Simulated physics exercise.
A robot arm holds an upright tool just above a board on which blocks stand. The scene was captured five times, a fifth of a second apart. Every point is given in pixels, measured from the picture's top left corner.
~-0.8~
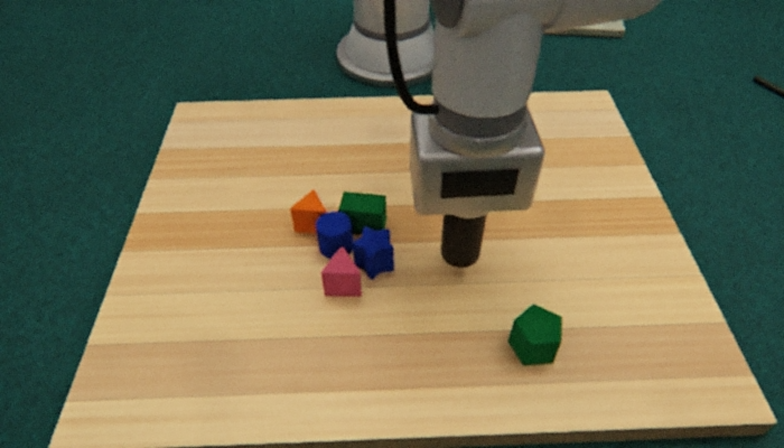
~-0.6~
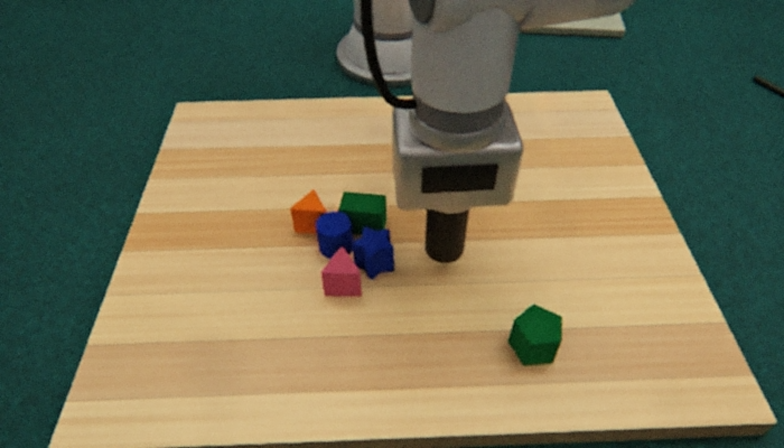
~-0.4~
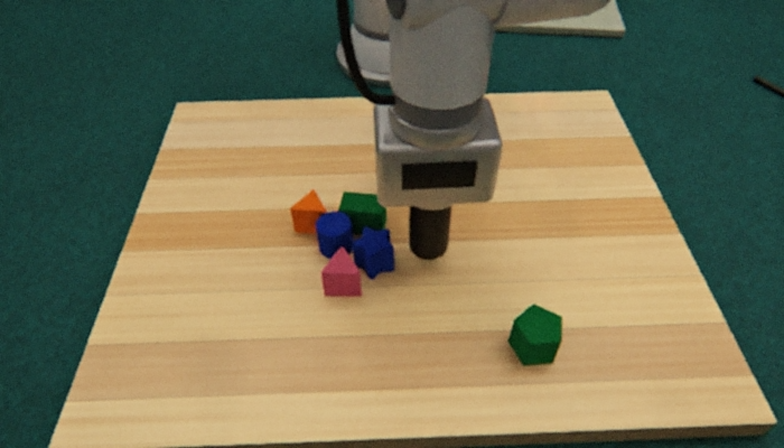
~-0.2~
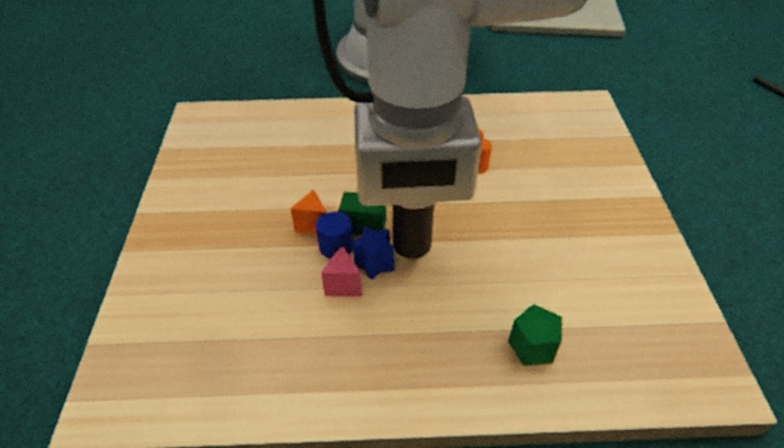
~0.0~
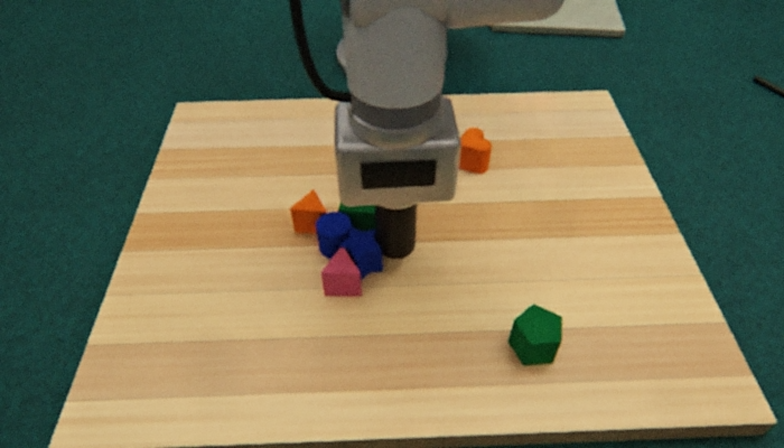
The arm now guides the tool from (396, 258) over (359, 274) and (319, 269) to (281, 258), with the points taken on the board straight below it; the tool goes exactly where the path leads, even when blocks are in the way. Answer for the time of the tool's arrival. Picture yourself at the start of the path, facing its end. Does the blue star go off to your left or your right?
The left.
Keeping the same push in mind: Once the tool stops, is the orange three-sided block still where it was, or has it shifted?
The block in question is displaced by the end.
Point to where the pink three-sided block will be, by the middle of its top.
(299, 282)
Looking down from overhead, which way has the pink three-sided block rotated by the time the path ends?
From the top: Counterclockwise.
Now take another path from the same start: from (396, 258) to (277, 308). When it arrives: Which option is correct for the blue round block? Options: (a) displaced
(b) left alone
The one that fits is a, displaced.
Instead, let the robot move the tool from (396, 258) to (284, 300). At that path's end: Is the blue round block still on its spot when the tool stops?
The answer is no.
What follows on the original path. One third of the way, tool at (358, 260); blue round block at (319, 223); pink three-sided block at (306, 279), turned 40° anticlockwise; blue star at (321, 253).
Two thirds of the way, tool at (316, 255); orange three-sided block at (310, 198), turned 20° anticlockwise; blue round block at (313, 217); pink three-sided block at (299, 282), turned 60° anticlockwise; blue star at (279, 252).
At the end, tool at (277, 244); orange three-sided block at (311, 190), turned 15° anticlockwise; blue round block at (302, 211); pink three-sided block at (299, 282), turned 60° anticlockwise; blue star at (245, 253), turned 30° anticlockwise.
